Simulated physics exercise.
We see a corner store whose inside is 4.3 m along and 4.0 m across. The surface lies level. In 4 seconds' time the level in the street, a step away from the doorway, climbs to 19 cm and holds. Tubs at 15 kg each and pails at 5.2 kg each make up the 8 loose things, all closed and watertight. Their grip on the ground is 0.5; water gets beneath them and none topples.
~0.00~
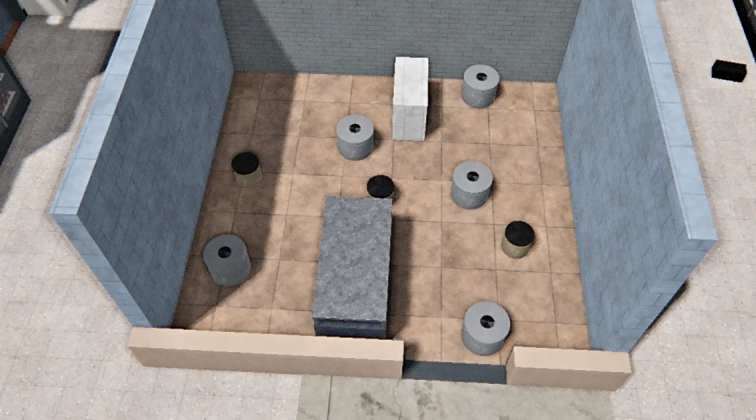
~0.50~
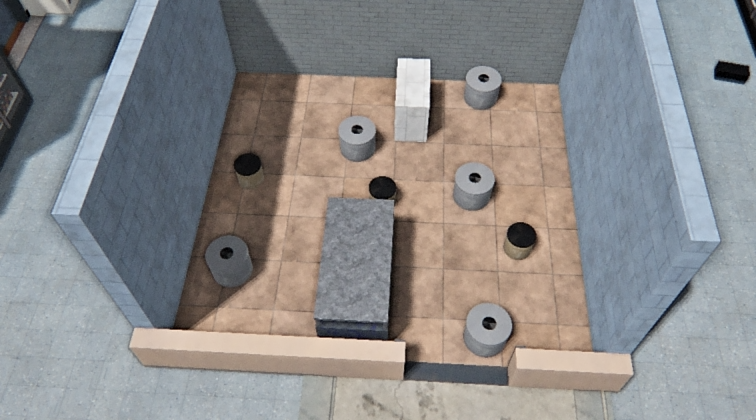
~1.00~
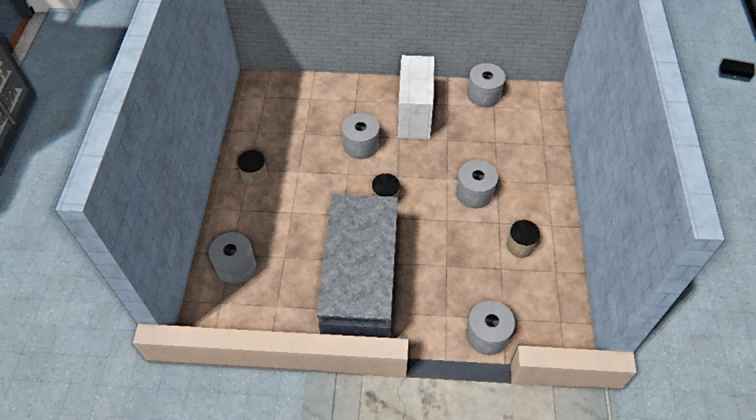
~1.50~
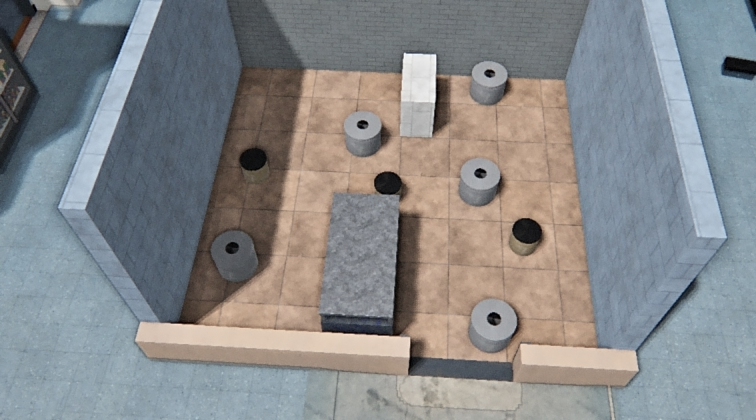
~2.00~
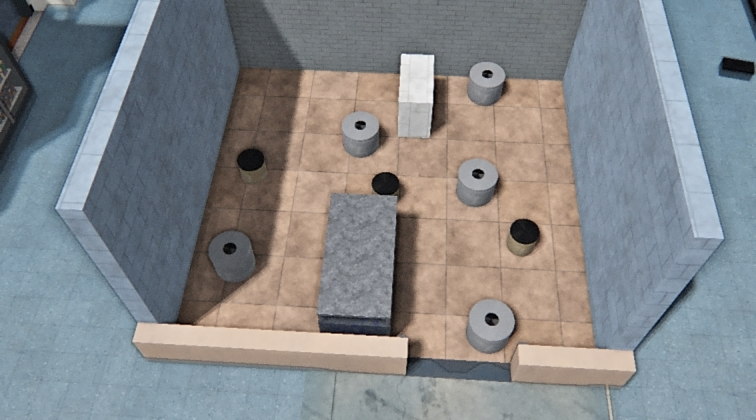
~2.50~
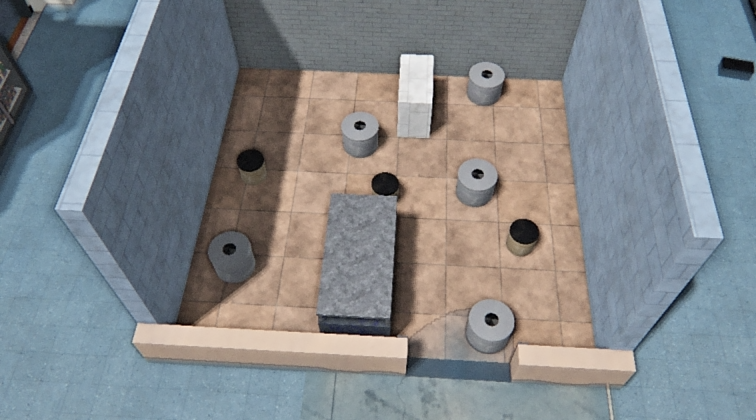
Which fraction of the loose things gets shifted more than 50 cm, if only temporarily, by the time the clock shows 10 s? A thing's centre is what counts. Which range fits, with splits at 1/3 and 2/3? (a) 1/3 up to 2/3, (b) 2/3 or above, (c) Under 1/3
Under 1/3.
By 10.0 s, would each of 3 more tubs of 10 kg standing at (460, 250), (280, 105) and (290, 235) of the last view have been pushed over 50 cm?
Taking them in order, the first is beyond that distance, the second is within that distance and the third is within that distance.
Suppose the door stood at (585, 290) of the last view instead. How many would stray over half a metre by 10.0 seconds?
Result: 3 of them.
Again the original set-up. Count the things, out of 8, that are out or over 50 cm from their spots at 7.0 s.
My count gives 1.
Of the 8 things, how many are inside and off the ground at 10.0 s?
Of them, 1.
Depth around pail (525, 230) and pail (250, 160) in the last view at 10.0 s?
Some 5 cm at the first, some 2 cm at the second.
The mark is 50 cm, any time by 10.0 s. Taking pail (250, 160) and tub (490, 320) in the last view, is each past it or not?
First not as far, then farther.
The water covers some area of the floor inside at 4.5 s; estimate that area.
My estimate is roughly 4.0 m2.
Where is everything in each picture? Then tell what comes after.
A tub at (225, 253) rests on the ground; a tub at (473, 177) rests on the ground; water covers 0.0 m2; 0 of 8 have shifted, in the first frame.
A tub at (227, 254) rests on the ground; a tub at (475, 178) rests on the ground; water covers 0.0 m2; 0 of 8 have shifted, in the second frame.
A tub at (230, 250), on the bottom; a tub at (478, 176) rests on the ground; 0.0 m2 under water; 0 of 8 have shifted, in the third frame.
A tub at (232, 248) rests on the ground; a tub at (480, 174) rests on the ground; water covers 0.0 m2; 0 of 8 have shifted, in the fourth frame.
A tub at (230, 249) rests on the ground; a tub at (478, 174) rests on the ground; water covers 0.0 m2; 0 of 8 have shifted, in the fifth frame.
A tub at (230, 249), on the bottom; a tub at (478, 174) rests on the ground; water covers 0.3 m2; 0 of 8 have shifted, in the sixth frame.
After 3.5 s 0 of 8 are over 50 cm from their spots; 0 afloat.
After 4.5 s 0 of 8 are over 50 cm from their spots; 0 afloat.
After 7.0 s 1 of 8 are over 50 cm from their spots; 0 afloat.
After 10.0 s 1 of 8 are over 50 cm from their spots, and 1 have been at some point; 1 afloat.
